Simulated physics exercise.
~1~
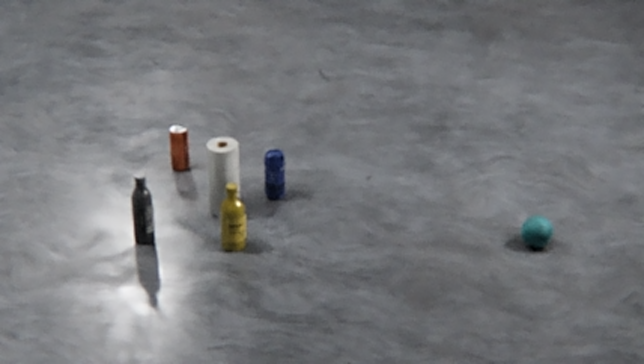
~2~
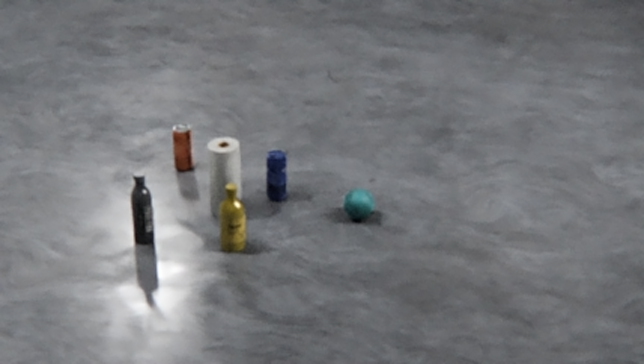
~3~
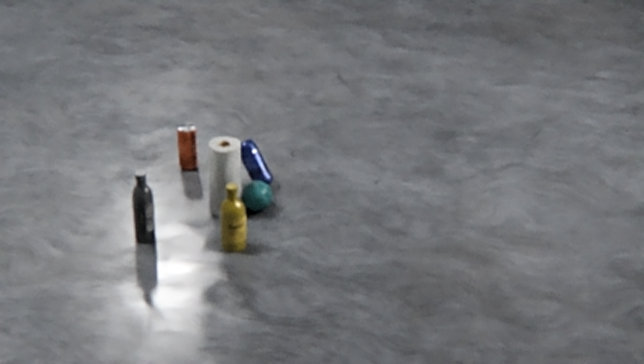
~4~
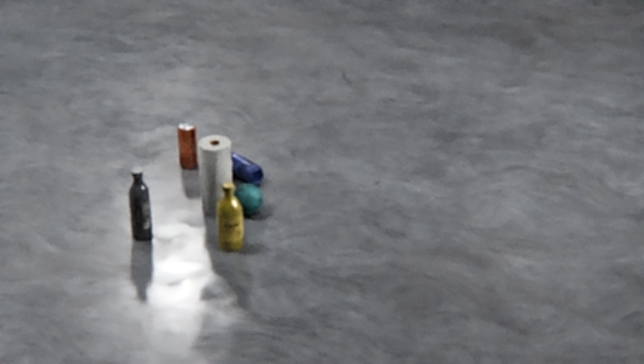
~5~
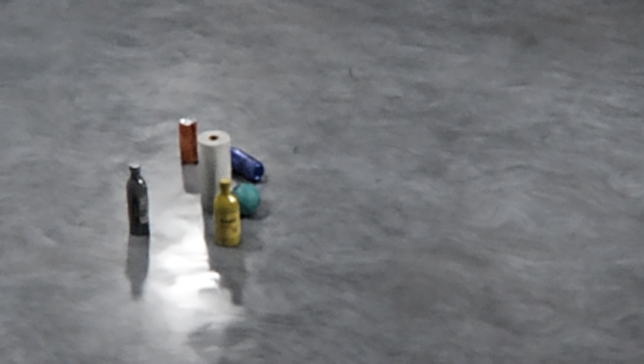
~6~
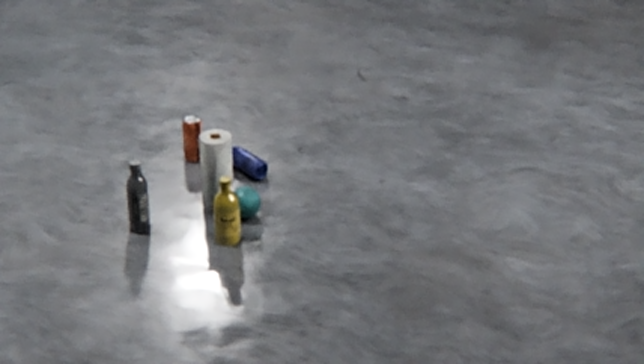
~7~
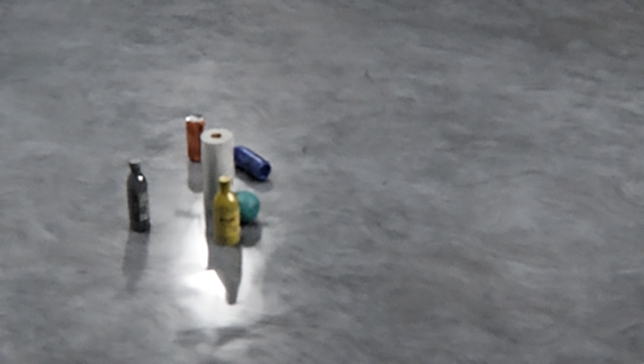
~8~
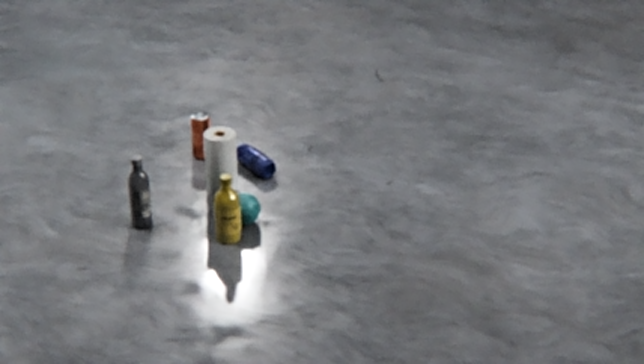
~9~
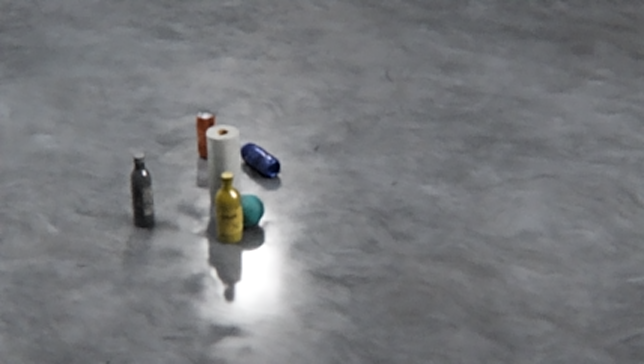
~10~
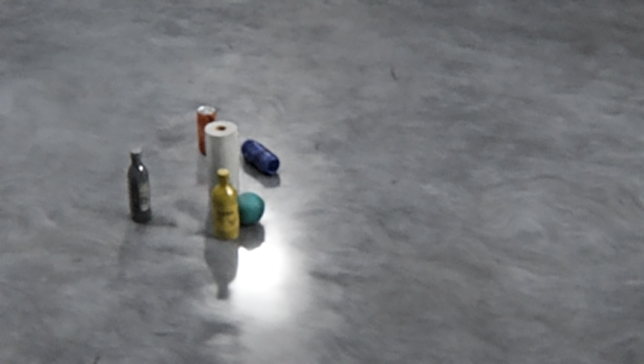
On a grey floor, a turquoise ball rolls left, knocks over a blue can and stops beside the still-standing roll and bottles.
